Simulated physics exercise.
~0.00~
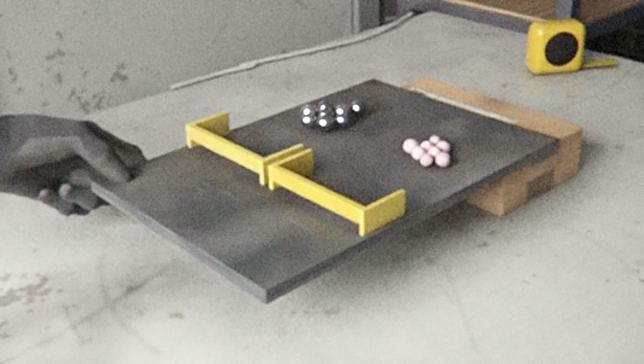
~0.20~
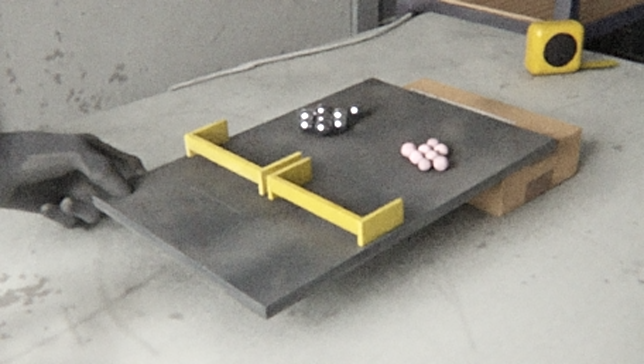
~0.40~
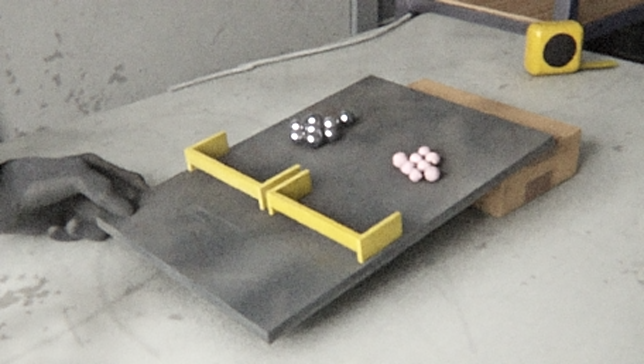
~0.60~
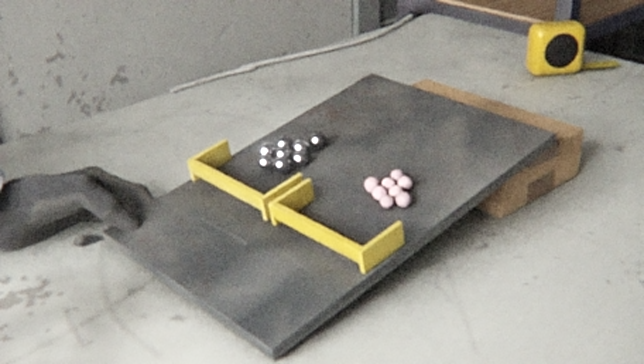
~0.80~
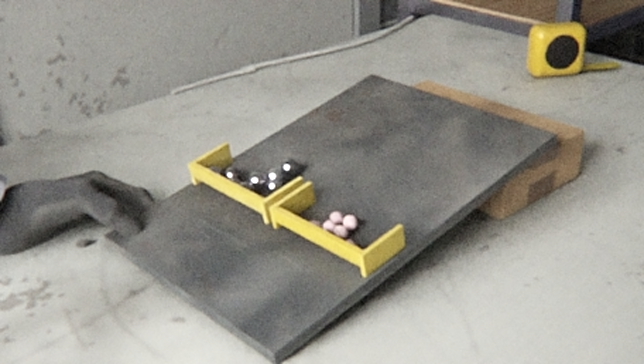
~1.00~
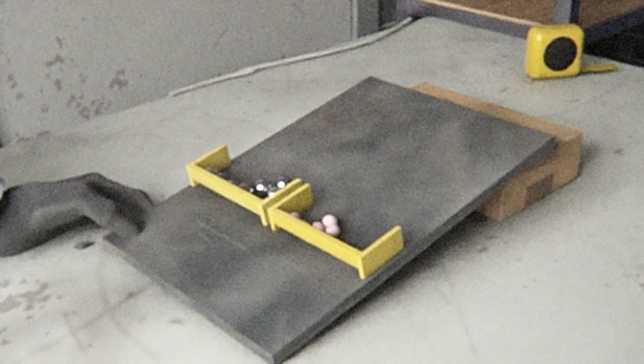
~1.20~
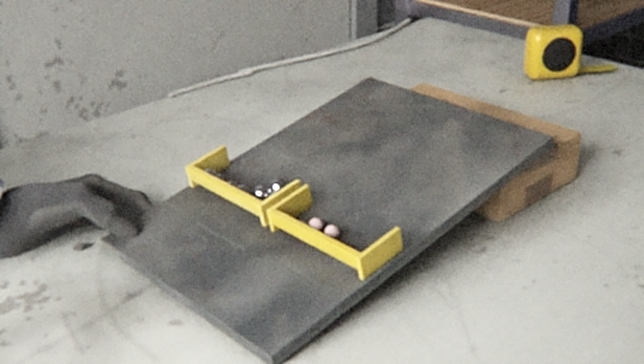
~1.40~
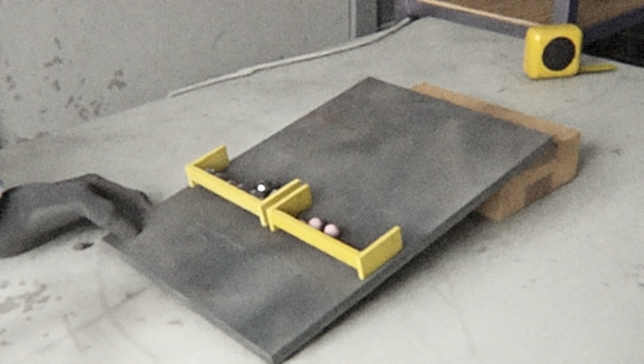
The clip opens on a gloved or darkened hand holding up the left end of a dark gray board, whose right side rests on a wooden block near a yellow tape measure. Two yellow bars stand across the board, with a cluster of dark, white-spotted pieces and a cluster of pink balls lying farther up. As the hand lowers its end, the board tilts more steeply and both clusters slide down toward the bars. The dark pieces reach the far bar, then the pink balls settle against the near one. Both groups stay gathered there, the board still sloping.
